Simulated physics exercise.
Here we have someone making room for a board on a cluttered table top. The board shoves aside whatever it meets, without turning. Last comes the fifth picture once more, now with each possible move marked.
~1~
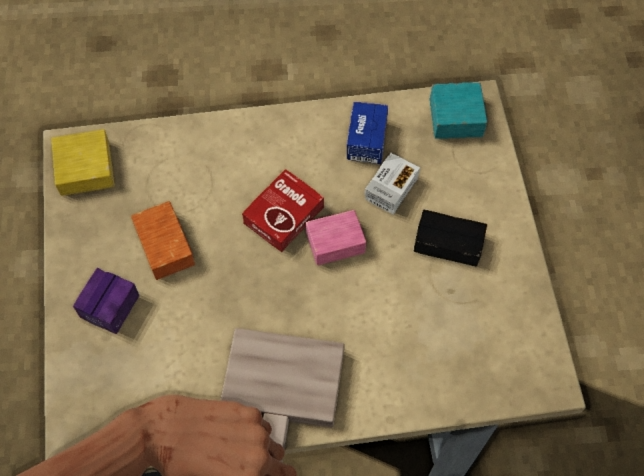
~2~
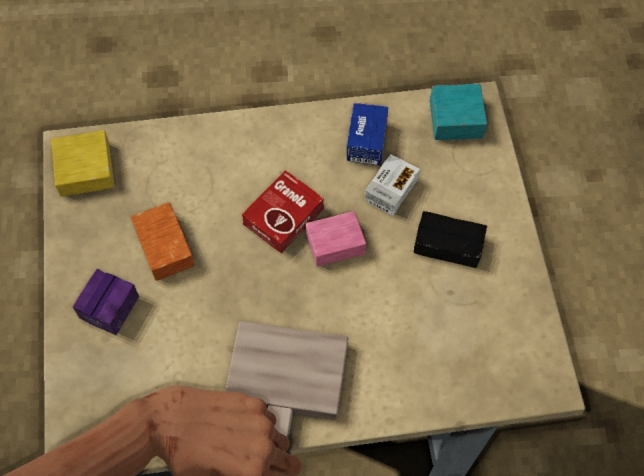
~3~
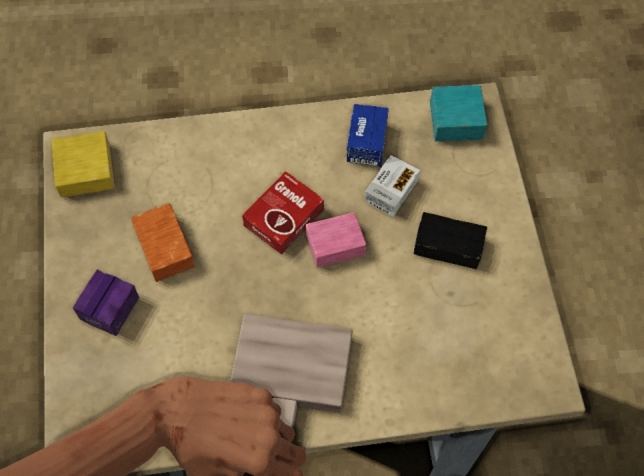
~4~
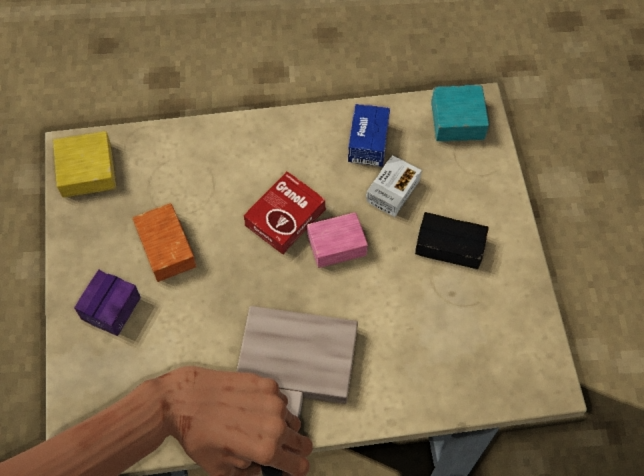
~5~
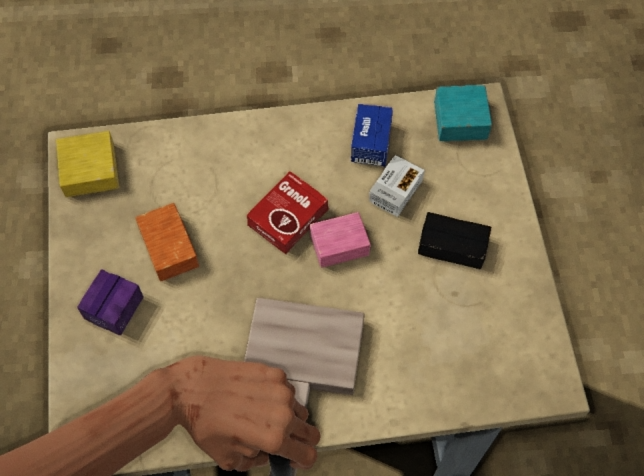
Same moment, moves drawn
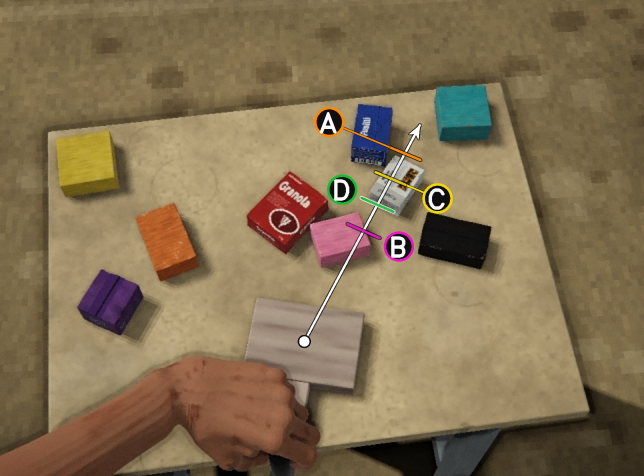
A hand gripped a flat grey board by its handle and slid it slowly a short way up and to the right across a table top scattered with colourful blocks and small boxes, which stayed put.
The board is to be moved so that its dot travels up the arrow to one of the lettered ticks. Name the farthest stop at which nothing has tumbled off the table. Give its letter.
Stop at C.
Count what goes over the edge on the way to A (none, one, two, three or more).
By then, one.
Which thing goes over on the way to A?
The blue box.
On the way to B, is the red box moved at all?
Yes.
On the marked copy, A at (405, 153); B at (363, 231); C at (392, 179); D at (377, 205); the arrow from (304, 341) to (420, 125); the white dot at (304, 341).
Taking C. A third of the way, board (337, 284); pink block (346, 230); yellow block (88, 164).
Two thirds of the way, board (369, 226); white packet (423, 158); pink block (372, 176).
When it is over, board (391, 185); blue box (387, 96); turquoise block (472, 105); nothing has fallen.
As for the rest, A drops the blue box; B is safe but short; D is safe but short.
